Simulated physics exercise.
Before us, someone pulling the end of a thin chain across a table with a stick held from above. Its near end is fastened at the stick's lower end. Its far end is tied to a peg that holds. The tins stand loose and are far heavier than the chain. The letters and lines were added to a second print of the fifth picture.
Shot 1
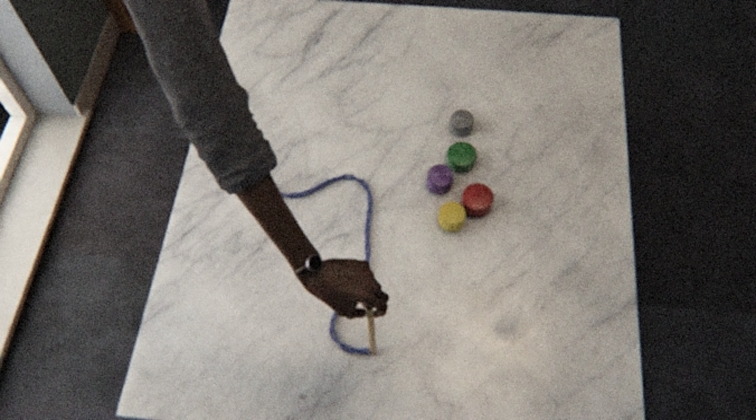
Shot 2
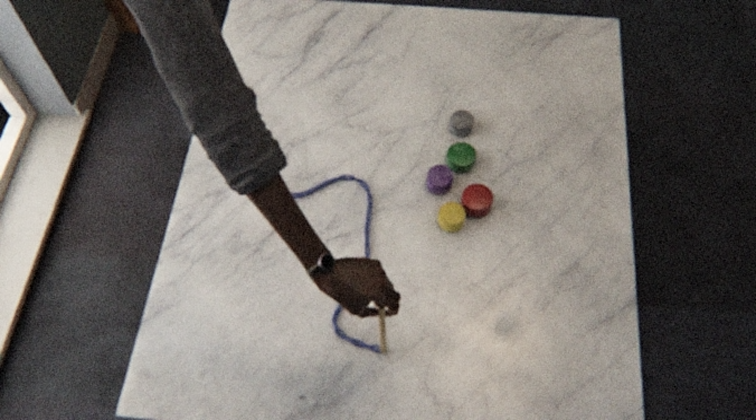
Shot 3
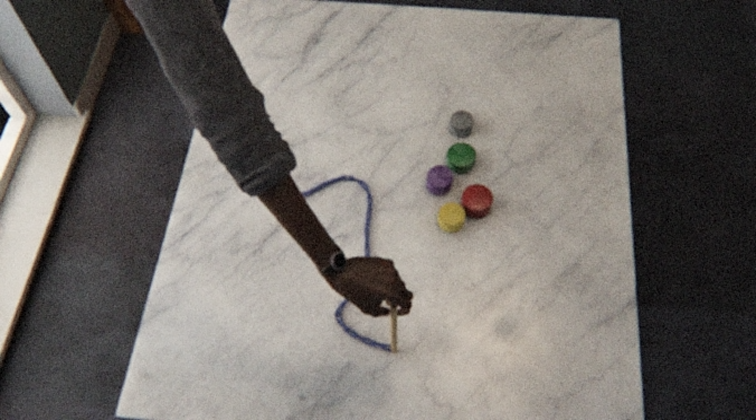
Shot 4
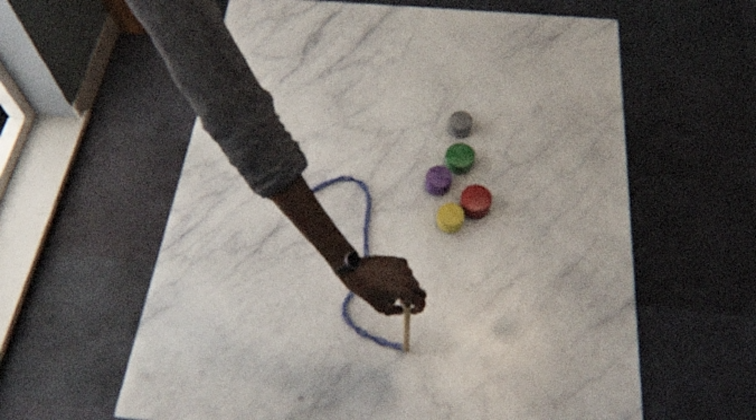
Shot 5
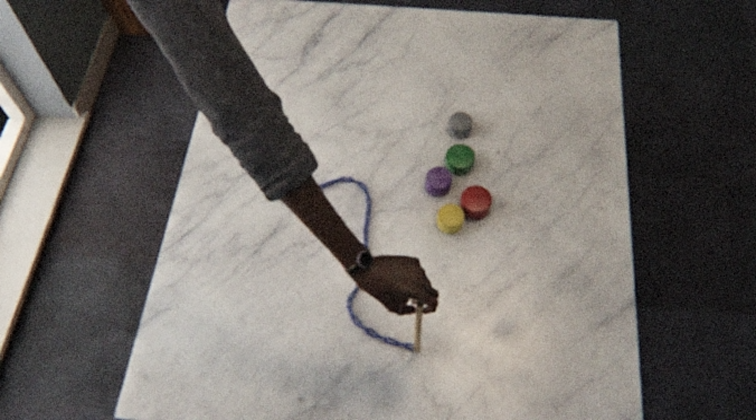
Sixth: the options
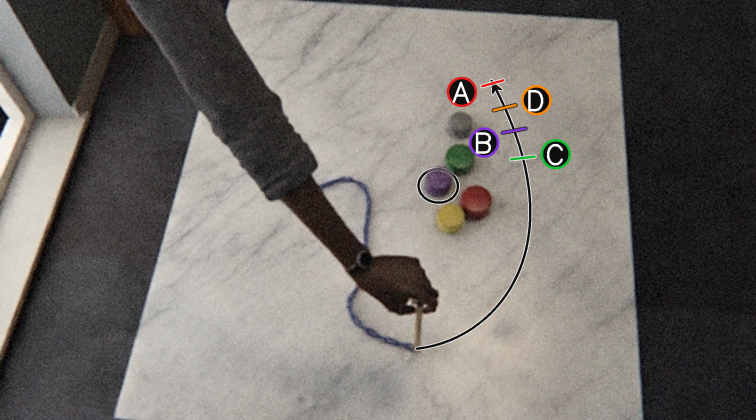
A hand holding a thin stick from above pulled the end of a blue chain slowly rightward across a marbled table, the chain trailing in a curve behind, while five colored tins sat still nearby.
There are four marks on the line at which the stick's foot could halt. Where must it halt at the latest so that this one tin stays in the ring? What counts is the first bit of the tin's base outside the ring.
Mark B.
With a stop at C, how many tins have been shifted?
The count is none.
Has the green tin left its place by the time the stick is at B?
By then, no.
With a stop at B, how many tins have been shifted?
Two.
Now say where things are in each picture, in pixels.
In the first picture, red tin (477, 200); grey tin (462, 123).
In the second picture, purple tin (440, 180).
In the third picture, green tin (461, 158); yellow tin (451, 218).
In the fourth picture, red tin (476, 202); grey tin (460, 125).
In the fifth picture, purple tin (439, 182); green tin (460, 160).
On the marked copy, A at (493, 83); B at (514, 131); C at (523, 158); D at (505, 108); the ring at (438, 186); the route from (417, 349) via (530, 221) to (492, 81).
Following B. Soon after the start, foot of the stick (507, 294); purple tin (439, 182).
Later, foot of the stick (530, 204); purple tin (439, 182).
In the end, foot of the stick (514, 131); purple tin (438, 181); yellow tin (445, 203); red tin (467, 189); the purple tin is still in its ring.
As for the rest, A drags the ringed tin to (412, 149); C is safe but short; D drags the ringed tin to (430, 165).
